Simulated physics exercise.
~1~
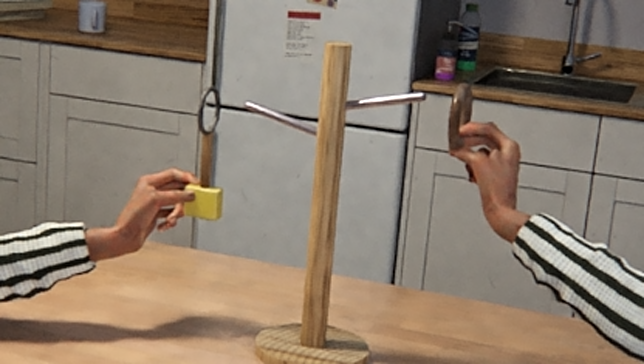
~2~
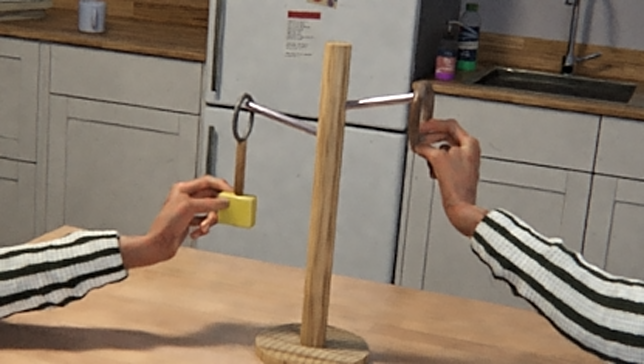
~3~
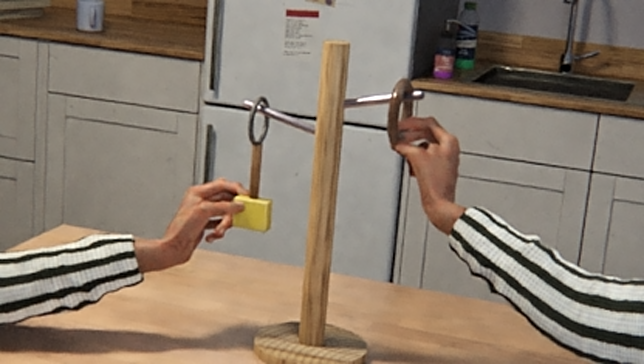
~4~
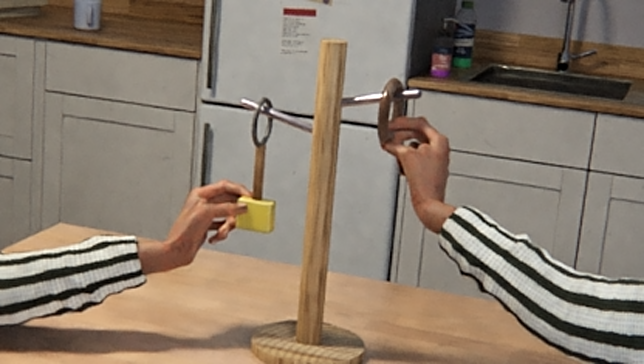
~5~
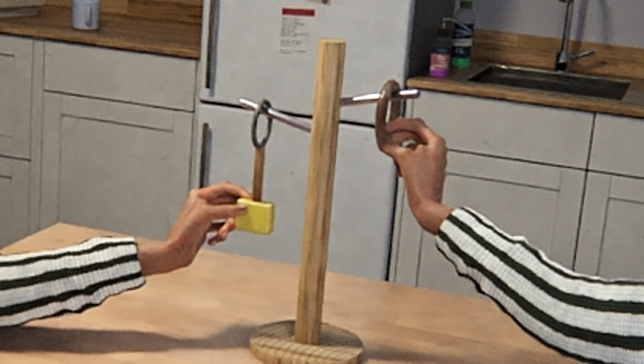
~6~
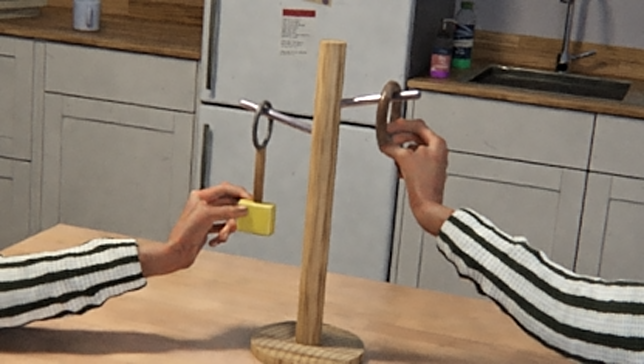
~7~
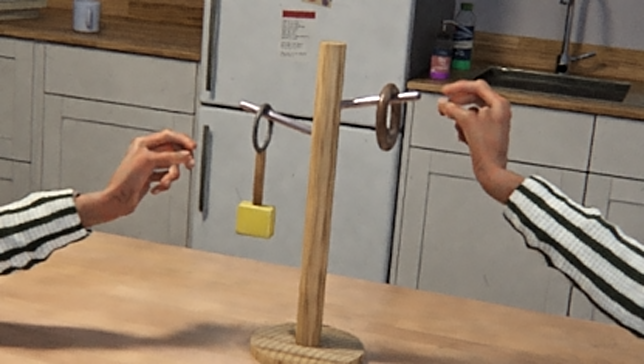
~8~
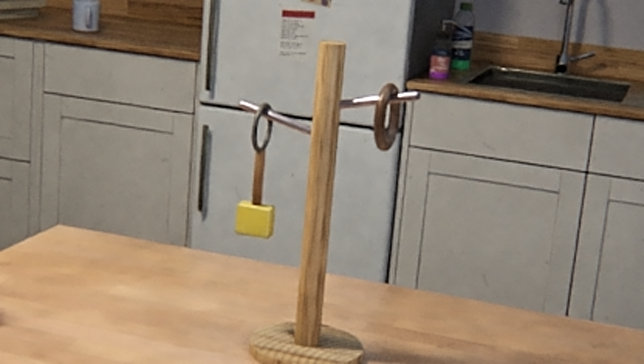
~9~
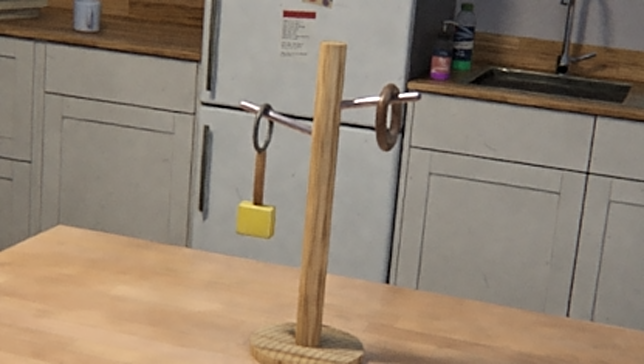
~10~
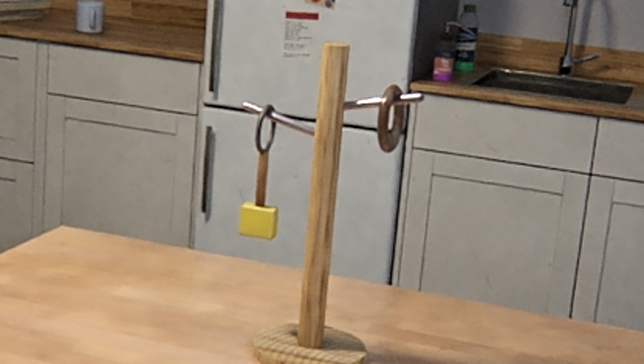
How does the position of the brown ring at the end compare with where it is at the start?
At the start the brown ring is held in a hand off to the right of the stand, and at the end it hangs farther left, on the stand's right peg.
